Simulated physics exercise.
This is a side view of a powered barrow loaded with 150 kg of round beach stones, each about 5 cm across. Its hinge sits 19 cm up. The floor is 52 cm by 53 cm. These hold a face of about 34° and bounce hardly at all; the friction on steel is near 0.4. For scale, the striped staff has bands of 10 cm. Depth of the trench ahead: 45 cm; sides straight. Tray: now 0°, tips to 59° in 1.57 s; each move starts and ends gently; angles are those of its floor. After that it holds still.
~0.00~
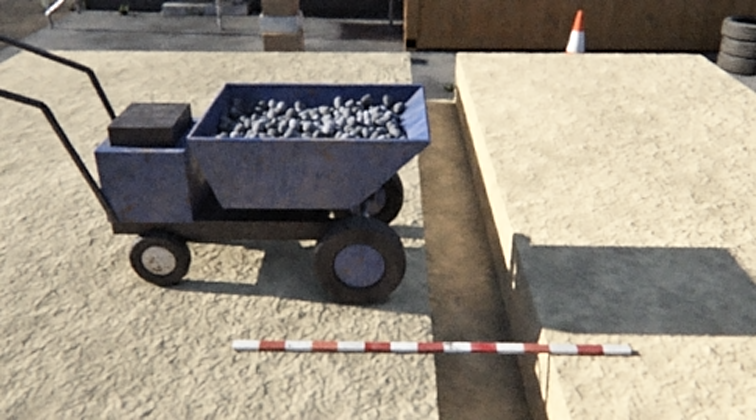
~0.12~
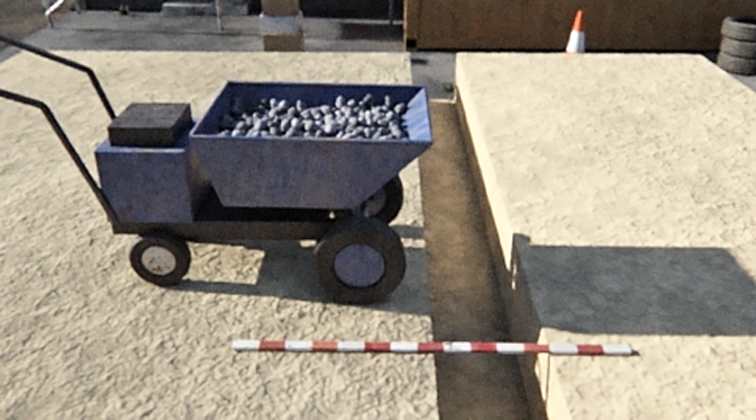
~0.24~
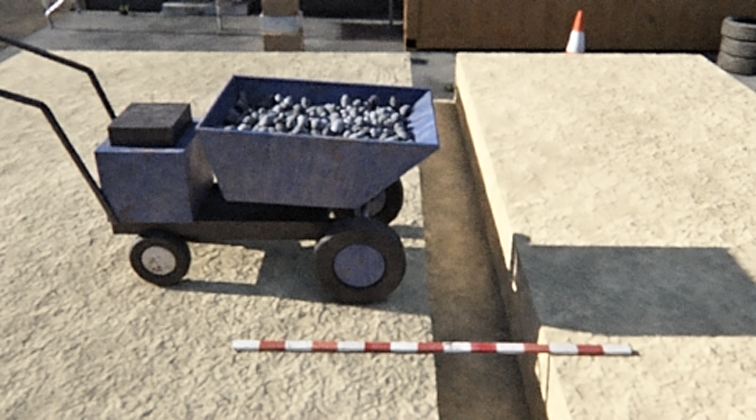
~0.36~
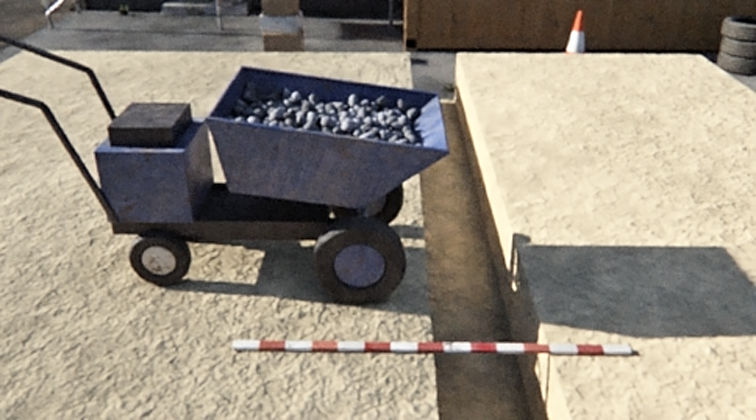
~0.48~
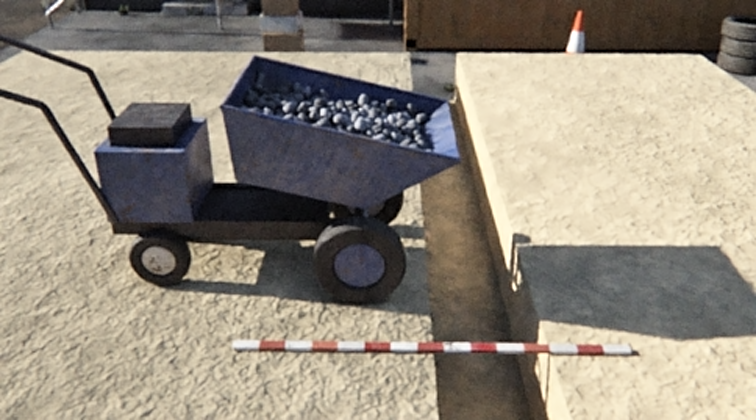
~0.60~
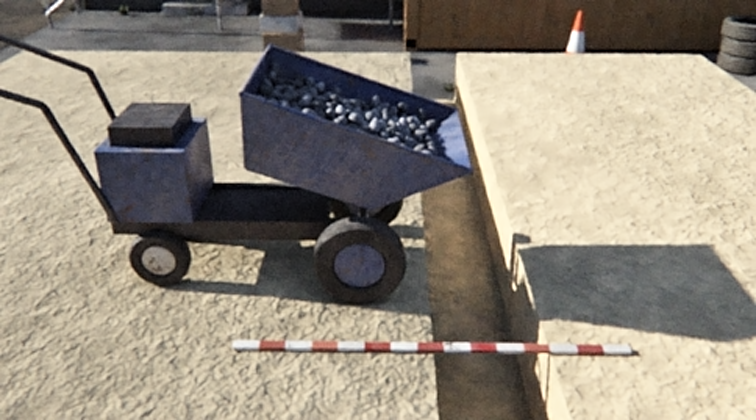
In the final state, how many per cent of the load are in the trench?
About 52 per cent are in the trench in the final state.
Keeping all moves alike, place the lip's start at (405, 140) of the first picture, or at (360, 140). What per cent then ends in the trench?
About 70 and 100 per cent.
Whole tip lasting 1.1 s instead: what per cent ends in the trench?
In that case, around 45%.
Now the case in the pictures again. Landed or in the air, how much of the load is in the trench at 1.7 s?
Some 10 per cent.
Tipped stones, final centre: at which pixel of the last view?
Somewhere near pixel (512, 313).
After 1.2 s the floor is at 50°; 100 % in the tray; the foremost stones are at (492, 201).
After 1.7 s the floor is at 59°; 69 % in the tray, 8 % in the trench, 23 % past the trench; the foremost stones are at (600, 267).
After 2.0 s the floor is at 59°; 39 % in the tray, 15 % in the trench, 45 % past the trench; the foremost stones are at (667, 251).
After 4.0 s the floor is at 59°; 0 % in the tray, 52 % in the trench, 48 % past the trench; the foremost stones are at (721, 246).
